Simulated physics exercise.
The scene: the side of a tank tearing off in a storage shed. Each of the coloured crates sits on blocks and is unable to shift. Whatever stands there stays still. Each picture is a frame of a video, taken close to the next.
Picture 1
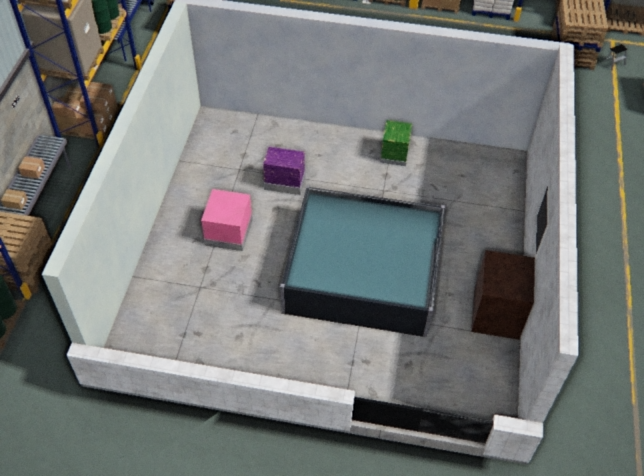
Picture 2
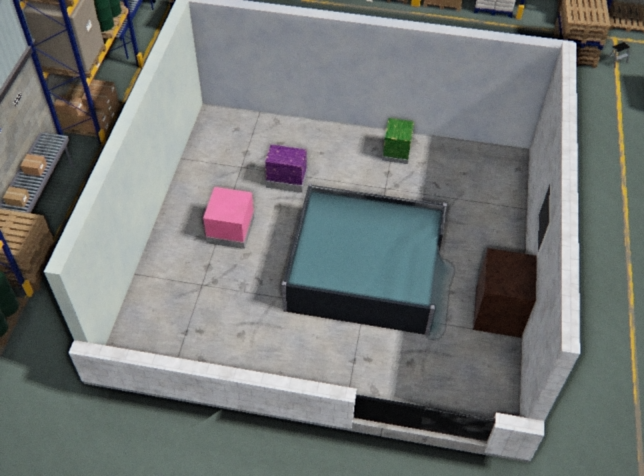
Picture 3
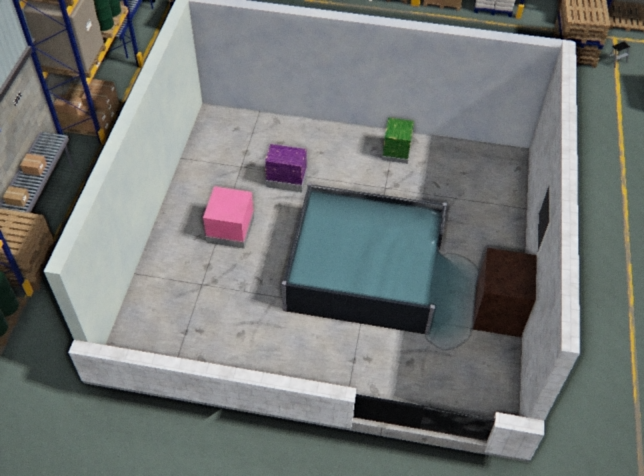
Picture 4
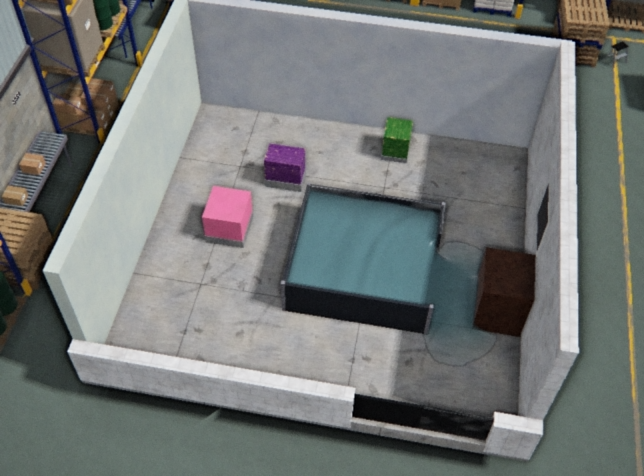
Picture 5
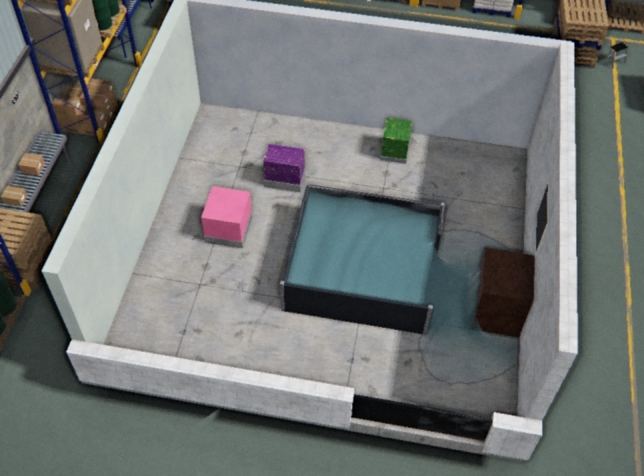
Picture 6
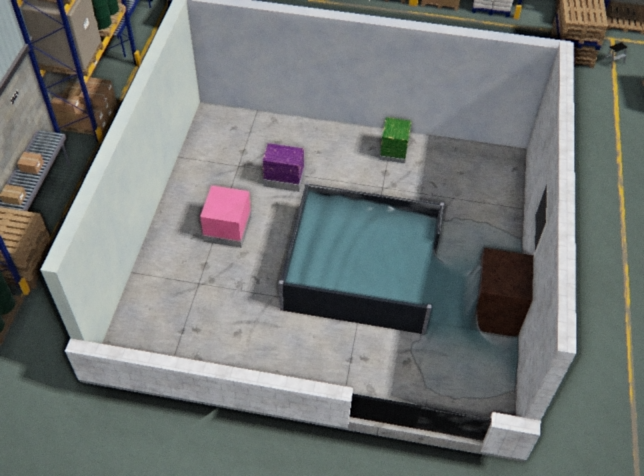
Water pours from the right side of a tank and spreads around a brown crate.
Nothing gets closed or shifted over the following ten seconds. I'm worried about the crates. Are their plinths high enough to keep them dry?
One by one: The green crate will be reached, the pink crate will not be reached, the purple crate will not be reached.
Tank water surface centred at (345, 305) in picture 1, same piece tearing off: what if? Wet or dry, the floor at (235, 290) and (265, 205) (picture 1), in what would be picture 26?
The first spot is not reached, while the second is not reached.
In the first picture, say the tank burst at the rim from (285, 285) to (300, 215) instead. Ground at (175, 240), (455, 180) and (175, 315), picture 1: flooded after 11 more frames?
Sodden, then spared, then sodden.
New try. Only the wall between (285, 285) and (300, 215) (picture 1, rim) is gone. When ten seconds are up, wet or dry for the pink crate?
I'd bet pink is doused.
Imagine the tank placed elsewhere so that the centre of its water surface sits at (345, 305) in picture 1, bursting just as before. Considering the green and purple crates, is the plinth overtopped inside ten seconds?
Result - green crate gets flooded, purple crate stays clear.
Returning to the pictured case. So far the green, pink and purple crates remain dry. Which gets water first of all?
Answer: That's the crate marked green.
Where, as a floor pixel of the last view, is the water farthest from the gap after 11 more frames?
Farthest reach: (521, 153).
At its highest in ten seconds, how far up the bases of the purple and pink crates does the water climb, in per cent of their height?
Peak levels: Approx. 60 % then 60 %.
A moment on, water covers 15 % of the floor; the green crate not reached, the pink crate not reached, the purple crate not reached.
Next, water covers 30 % of the floor; the green crate not reached, the pink crate not reached, the purple crate not reached.
Then, water covers 50 % of the floor; the green crate water round its plinth, the pink crate not reached, the purple crate not reached.
Later, water covers 90 % of the floor; the green crate water round its plinth, the pink crate water round its plinth, the purple crate water round its plinth.
In the end, water covers 100 % of the floor; the green crate was topped, the pink crate stayed above the water, the purple crate stayed above the water.
